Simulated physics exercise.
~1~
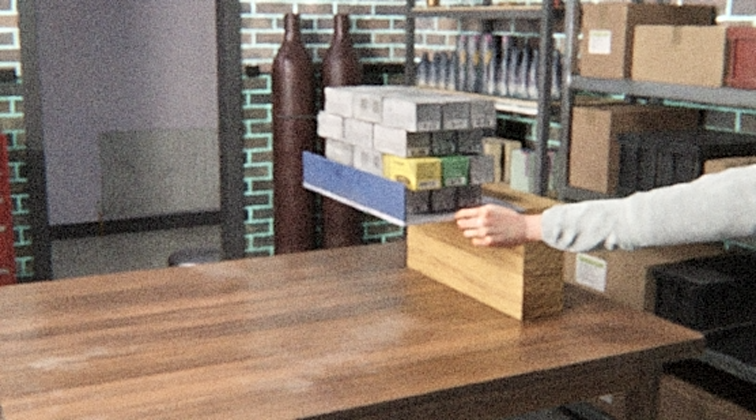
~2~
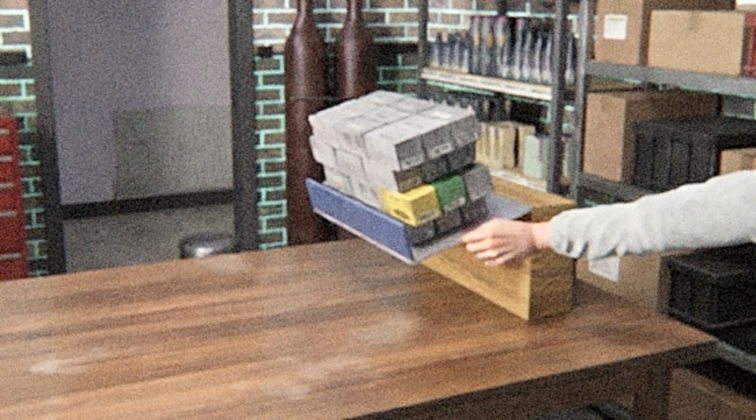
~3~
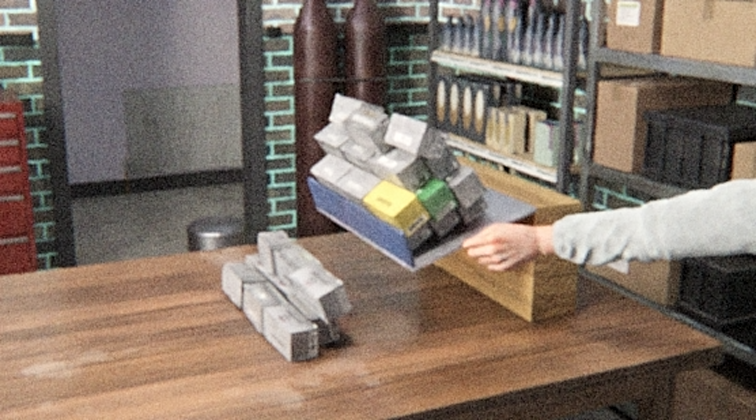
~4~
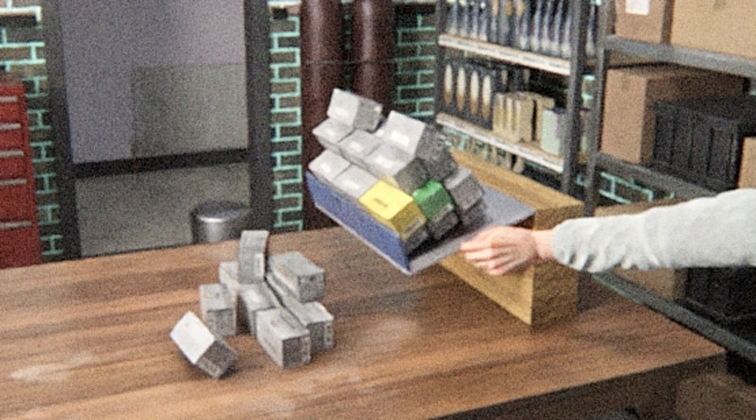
In a storeroom workshop with brick walls and loaded metal shelves, a wooden table is seen from slightly above, the view drifting a little sideways. On it, a wooden block supports a blue-edged tray stacked with small grey packets, one yellow and one green near the bottom, while a hand reaches in from the right to the tray's edge. The tray tips down toward the front left, and the stack leans with it. Several grey packets slide off and tumble onto the tabletop. The tray holds its slant, and a few more drop, ending in a loose heap. The yellow and green packets stay aboard, tilted among the rest.
